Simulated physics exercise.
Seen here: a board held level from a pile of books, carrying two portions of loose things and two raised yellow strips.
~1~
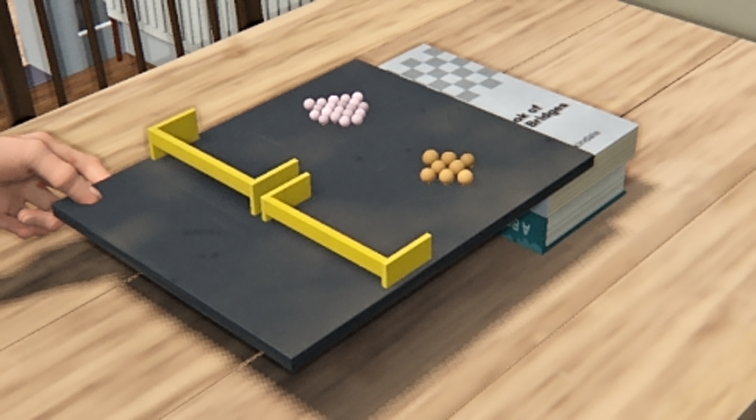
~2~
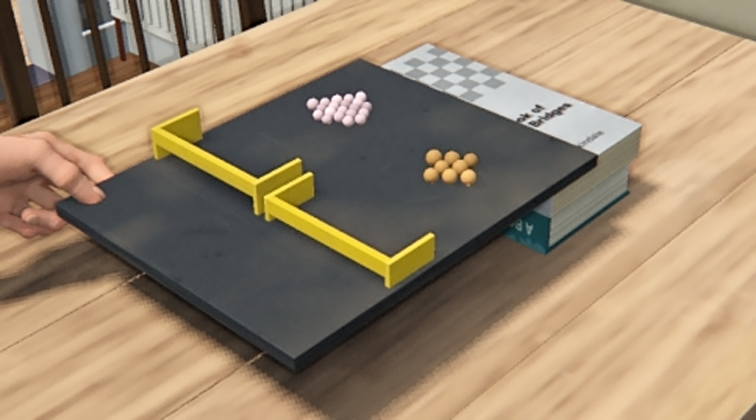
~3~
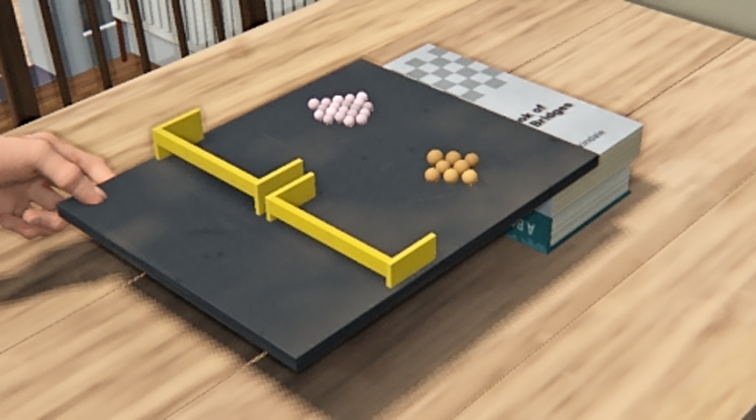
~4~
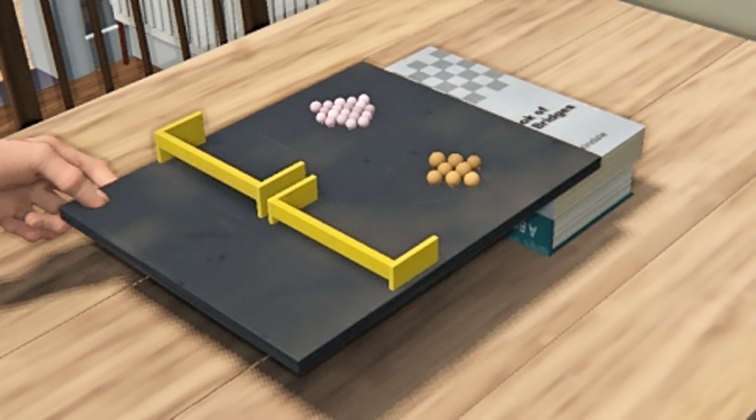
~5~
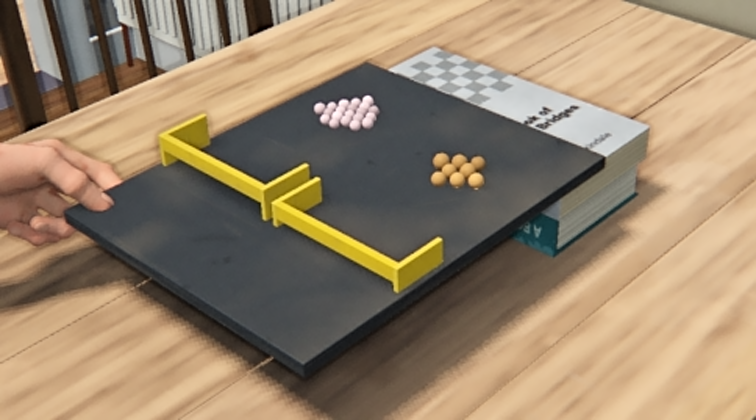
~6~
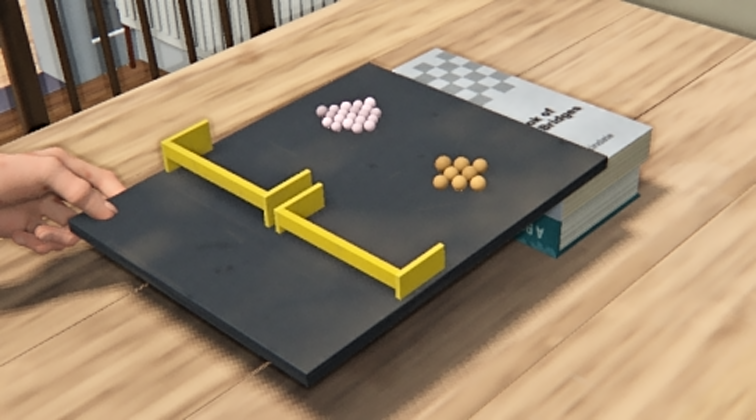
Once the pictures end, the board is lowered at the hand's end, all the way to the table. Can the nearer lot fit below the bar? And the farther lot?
Outcome: The nearer lot will most likely be blocked by the barrier; the farther lot will most likely sneak by the barrier.
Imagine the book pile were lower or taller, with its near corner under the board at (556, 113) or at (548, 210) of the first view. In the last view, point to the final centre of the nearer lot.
It comes to rest centred at (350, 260) the first time and at (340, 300) the second time.
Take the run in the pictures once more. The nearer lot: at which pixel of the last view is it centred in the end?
Close to (342, 289).
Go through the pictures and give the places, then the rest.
In the first frame, held end of the board at (293, 351), level; book pile at (479, 123), about a quarter as high as the board is long; nearer lot at (439, 168), a few round wooden beads; farther lot at (339, 111), a few sugar pearls; nearer gate at (324, 235), its slot lower than a piece; farther gate at (202, 162), its slot higher than a piece.
In the second frame, held end of the board at (296, 351), level; farther lot at (343, 111).
In the third frame, held end of the board at (297, 351), level; nearer lot at (443, 168).
In the fourth frame, held end of the board at (300, 354), level; farther lot at (346, 114).
In the fifth frame, held end of the board at (305, 357), level; nearer lot at (449, 171).
In the sixth frame, held end of the board at (308, 366), down by 2°; book pile at (492, 126); nearer lot at (452, 174), not moving; farther lot at (352, 118), not moving; nearer gate at (337, 247); farther gate at (215, 174).
Then, 0.49 s past the last view, board sloping at 10°; nearer lot on its way down; farther lot on its way down.
Then, 0.93 s past the last view, board resting at 14°; nearer lot has reached its gate; farther lot all past its gate.
Finally, board resting at 14°; nearer lot gathered behind its gate; farther lot all past its gate.
